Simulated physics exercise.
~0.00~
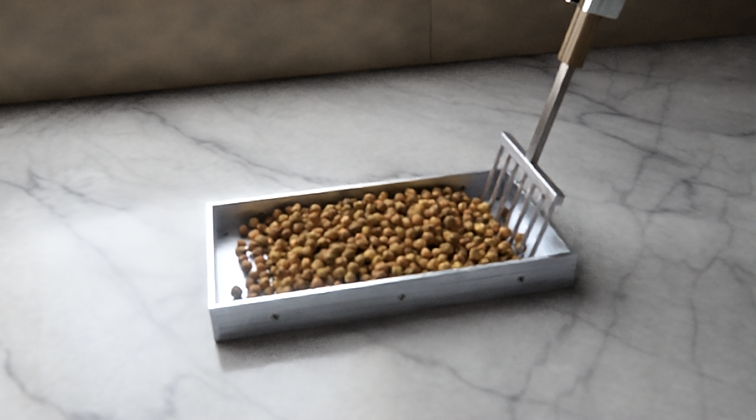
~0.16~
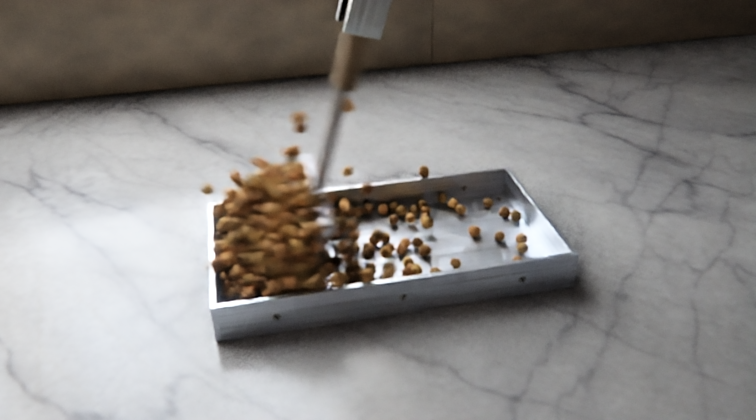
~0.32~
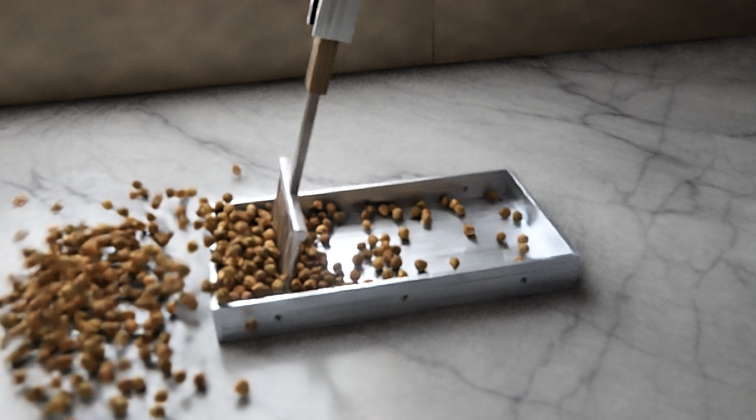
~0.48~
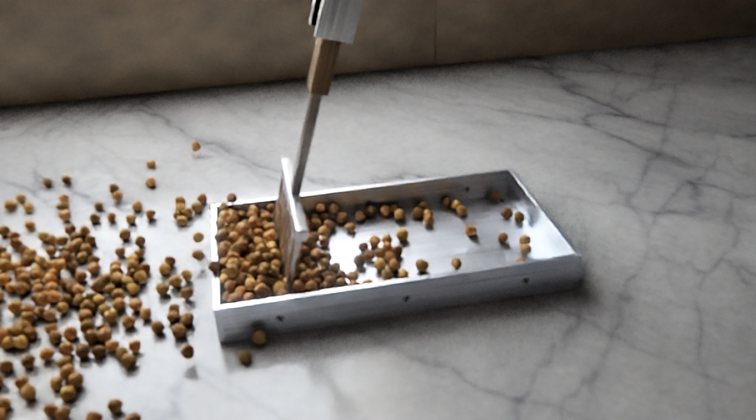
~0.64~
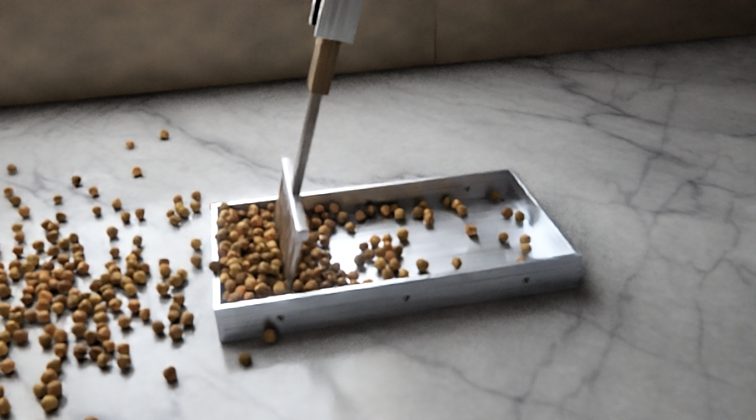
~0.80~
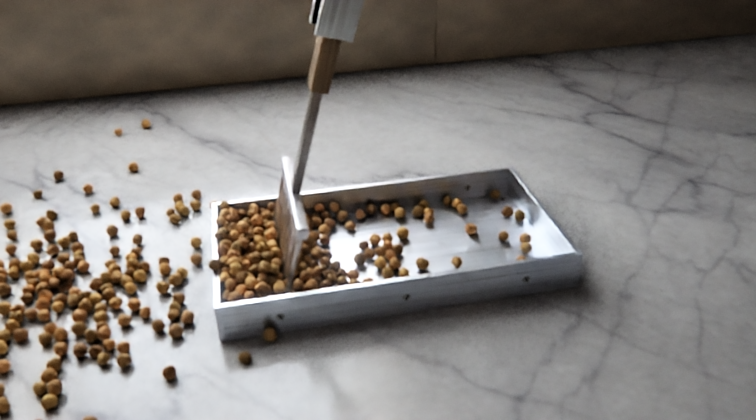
A mechanical arm sweeping a comb left through a tray of dried chickpeas, flinging many onto the marble surface, where they settle scattered.
